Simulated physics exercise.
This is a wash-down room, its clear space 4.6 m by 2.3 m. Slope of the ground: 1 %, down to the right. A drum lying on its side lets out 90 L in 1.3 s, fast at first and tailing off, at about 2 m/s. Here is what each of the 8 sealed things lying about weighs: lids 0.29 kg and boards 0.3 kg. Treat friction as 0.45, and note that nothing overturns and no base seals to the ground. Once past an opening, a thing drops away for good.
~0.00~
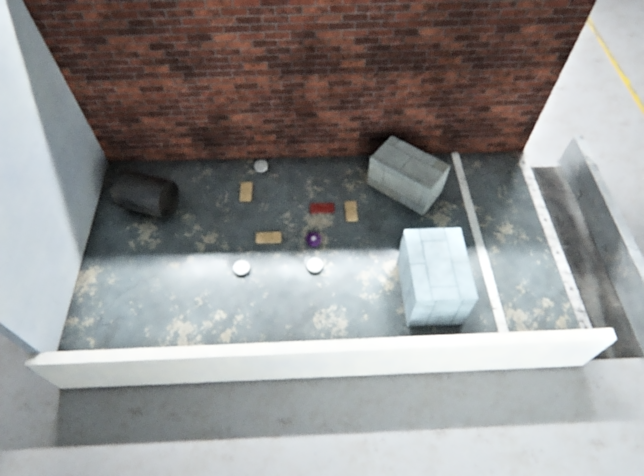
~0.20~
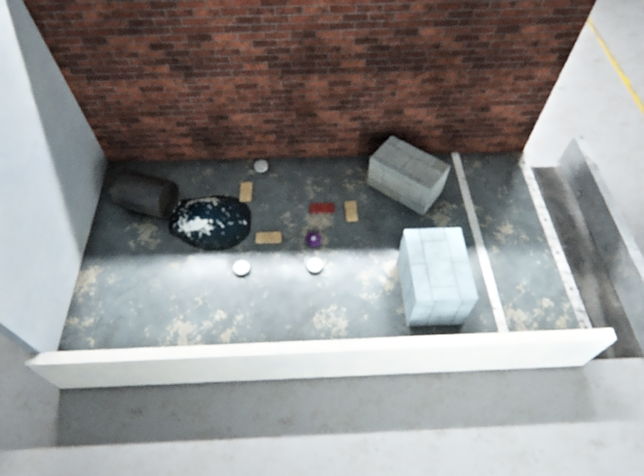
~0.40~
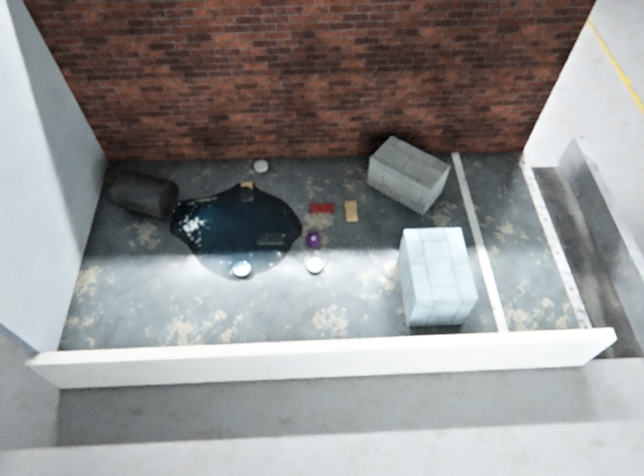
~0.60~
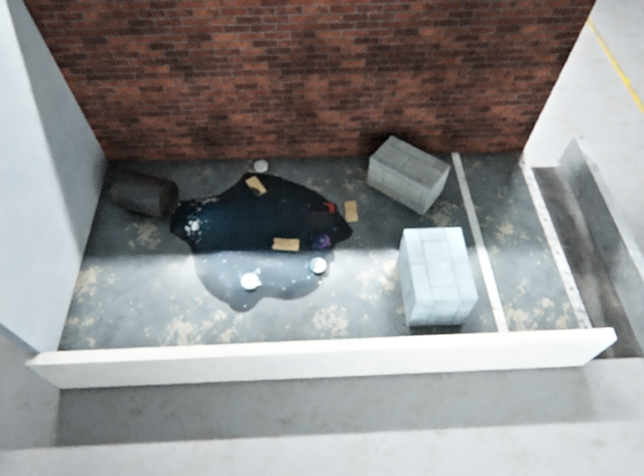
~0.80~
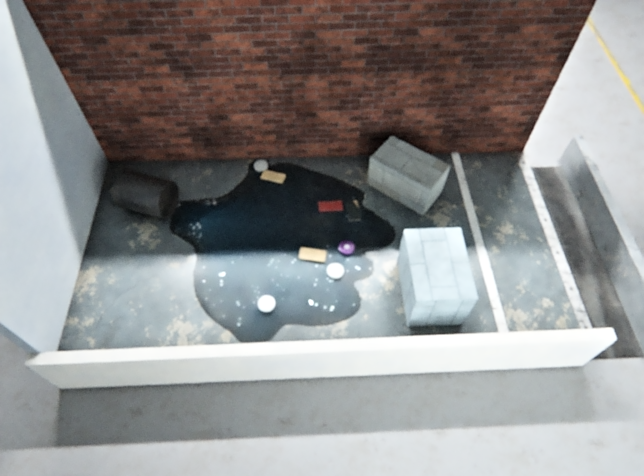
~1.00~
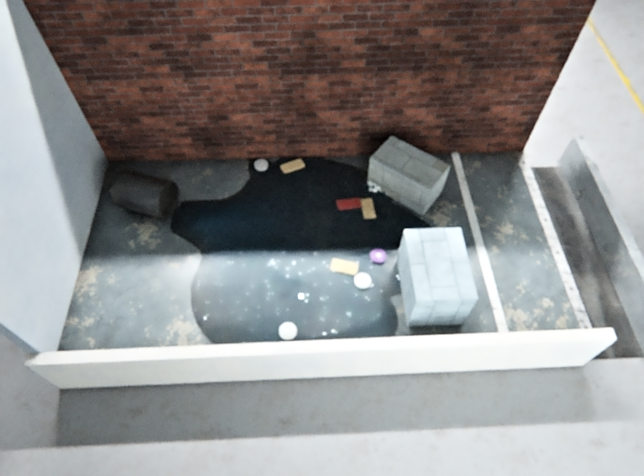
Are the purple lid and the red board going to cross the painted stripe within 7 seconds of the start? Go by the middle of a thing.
Purple lid: Not beyond. Red board: Beyond.
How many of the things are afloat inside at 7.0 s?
Tally: 0 of them.
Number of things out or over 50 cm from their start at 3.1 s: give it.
I count 7.
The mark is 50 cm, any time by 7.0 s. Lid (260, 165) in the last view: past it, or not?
It goes below it.
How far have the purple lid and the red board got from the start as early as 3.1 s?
Close to 80 cm for the first and 250 cm for the second.
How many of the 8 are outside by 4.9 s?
3.
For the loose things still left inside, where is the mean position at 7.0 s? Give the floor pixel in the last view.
Centre of the remaining things: Roughly (382, 236).
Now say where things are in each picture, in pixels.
The first frame shows the purple lid at (314, 239) rests on the ground; the red board at (322, 208) rests on the ground; 0.0 m2 under water; 0 of 8 have shifted.
The second frame shows the purple lid at (314, 239), on the bottom; the red board at (322, 208), on the bottom; water covers 0.4 m2; 0 of 8 have shifted.
The third frame shows the purple lid at (314, 239) rests on the ground; the red board at (322, 208), on the bottom; 1.0 m2 under water; 0 of 8 have shifted.
The fourth frame shows the purple lid at (322, 241), on the bottom, 8 cm from its start; the red board at (322, 208), on the bottom; 1.9 m2 under water; 4 of 8 have shifted.
The fifth frame shows the purple lid at (347, 247) floats, 34 cm from its start; the red board at (330, 206) floats, 9 cm from its start; 2.9 m2 under water; 6 of 8 have shifted.
The sixth frame shows the purple lid at (378, 256) floats, 66 cm from its start; the red board at (349, 203), afloat, 29 cm from its start; water covers 4.0 m2; 7 of 8 have shifted.
After 1.4 s the purple lid is near (391, 266), 0.8 m from its start, afloat; the red board is near (382, 204), 0.6 m from its start, afloat; 0 of 8 are over the mark; 7 afloat.
After 3.1 s the purple lid is near (375, 279), 0.7 m from its start, afloat; the red board is near (562, 264), 2.4 m from its start, aground; 3 of 8 are over the mark; 4 afloat.
After 4.9 s the purple lid is near (351, 246), 0.4 m from its start, aground; the red board has gone out; 4 of 8 are over the mark; 1 afloat.
After 7.0 s the purple lid is near (351, 246), 0.4 m from its start, aground; the red board has gone out; 4 of 8 are over the mark; 0 afloat.
